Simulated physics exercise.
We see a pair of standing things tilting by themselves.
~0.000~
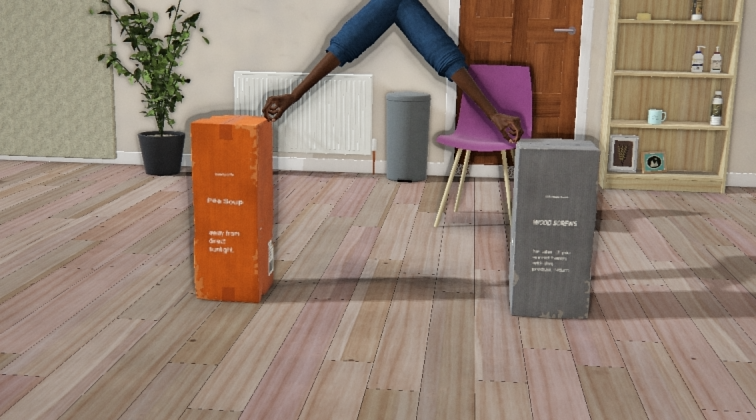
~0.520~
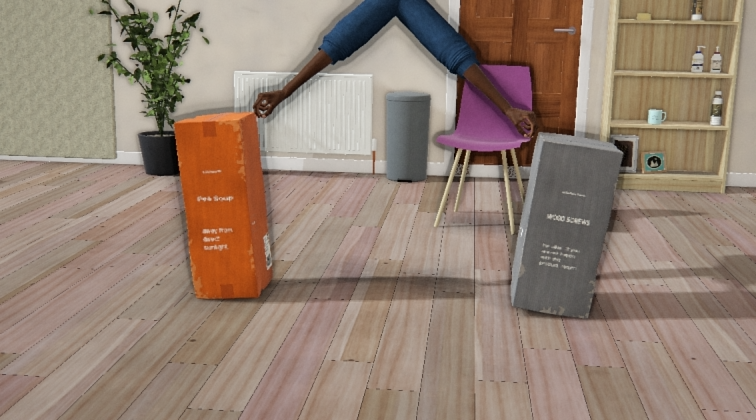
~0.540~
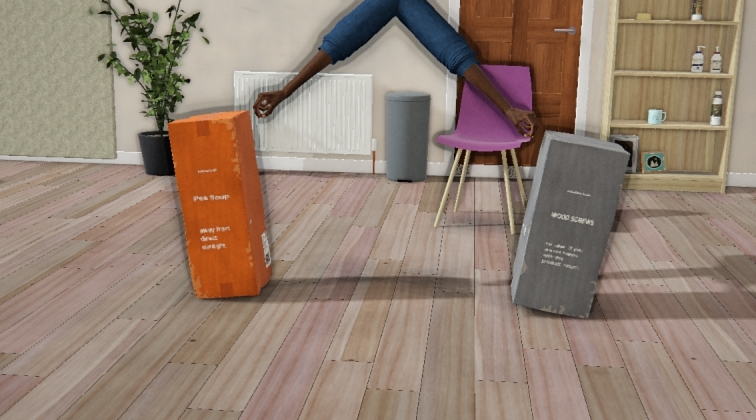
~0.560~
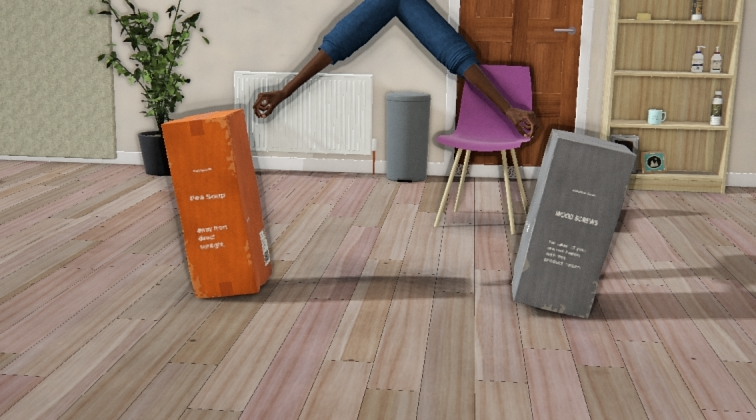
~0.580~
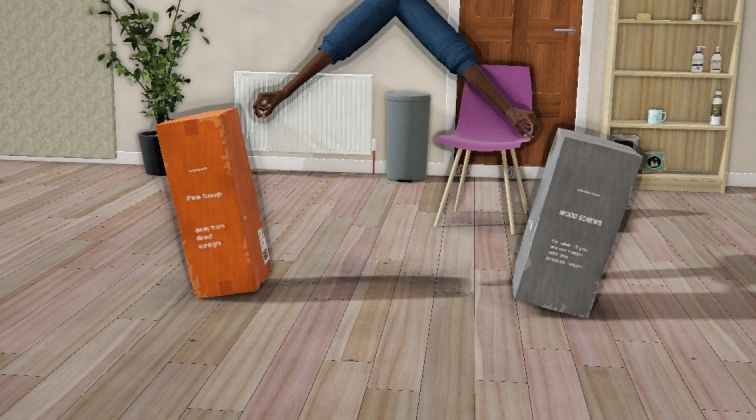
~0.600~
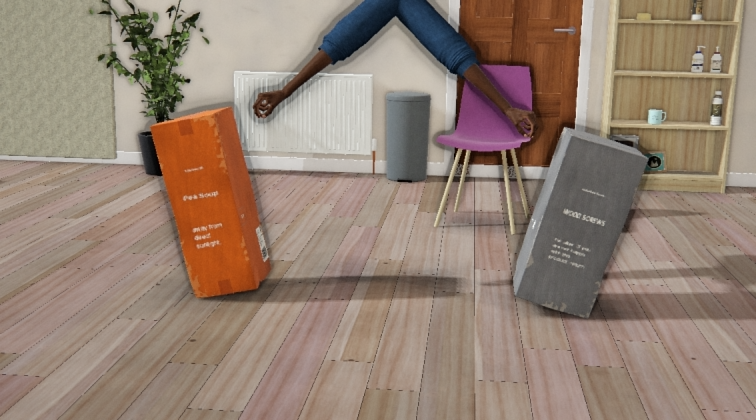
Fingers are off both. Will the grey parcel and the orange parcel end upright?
The grey parcel topples, the orange parcel topples.
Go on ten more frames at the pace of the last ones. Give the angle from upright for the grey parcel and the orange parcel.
Then 30° and 30°.
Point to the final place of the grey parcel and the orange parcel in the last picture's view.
The grey parcel around (676, 277); the orange parcel around (120, 256).
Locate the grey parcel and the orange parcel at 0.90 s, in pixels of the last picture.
About (619, 226), and the other about (173, 204).
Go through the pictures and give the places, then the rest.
In the first picture, grey parcel (551, 227) upright; orange parcel (235, 207) upright.
In the second picture, grey parcel (563, 223) 7° off upright; orange parcel (226, 205) 5° off upright.
In the third picture, grey parcel (566, 223) 9° off upright; orange parcel (223, 203) 7° off upright.
In the fourth picture, grey parcel (569, 222) 12° off upright; orange parcel (220, 203) 9° off upright.
In the fifth picture, grey parcel (573, 221) 14° off upright; orange parcel (217, 202) 11° off upright.
In the sixth picture, grey parcel (576, 221) 16° off upright; orange parcel (214, 202) 13° off upright.
After 0.90 s, grey parcel 42° off upright near (619, 226); orange parcel 39° off upright near (173, 205).
In the end (1.7 s), the grey parcel falls over, near (676, 277); the orange parcel falls over, near (120, 256).
